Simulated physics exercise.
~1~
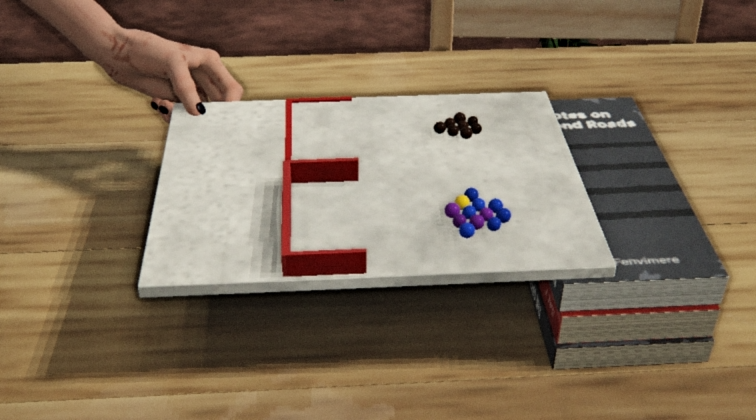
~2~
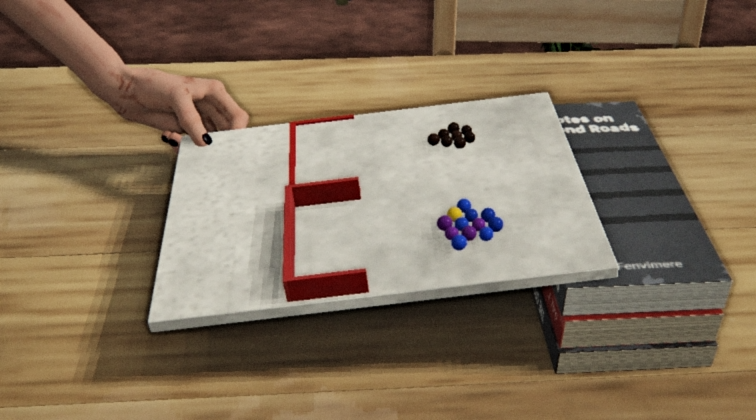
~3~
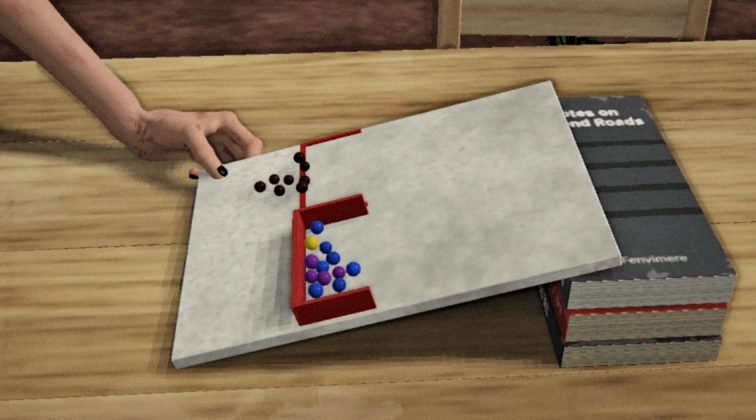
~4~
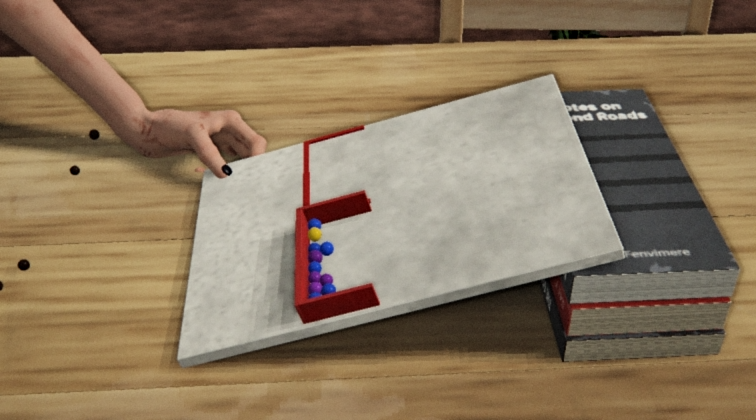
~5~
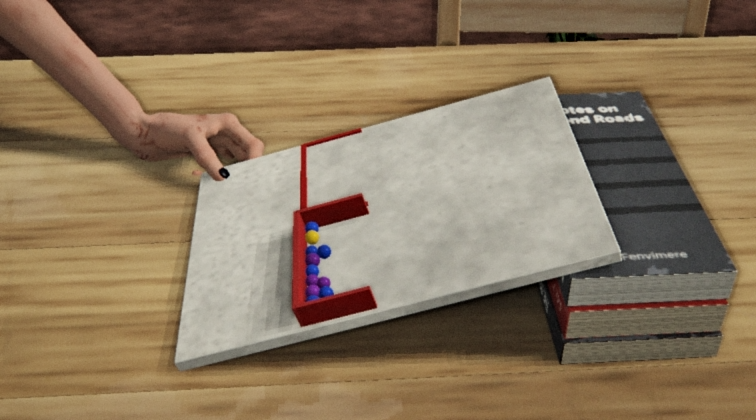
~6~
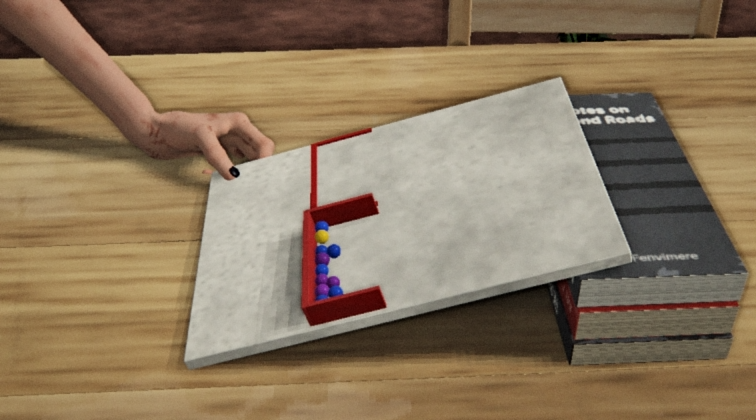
A pale, speckled board lies across a wooden table, seen from slightly above, its right end on a stack of dark books and its left end held by a hand with dark nails. Red strips stand on it, with a cluster of blue, purple and yellow balls nearer the viewer and a dark cluster farther back. The hand lowers the left end and both clusters move left down the slope. The colourful balls gather against the nearer red strip, while the dark ones pass the farther strip and scatter onto the table. Finally, the dark balls are out of sight, the colourful ones stay held, and the hand remains at the tilted board.
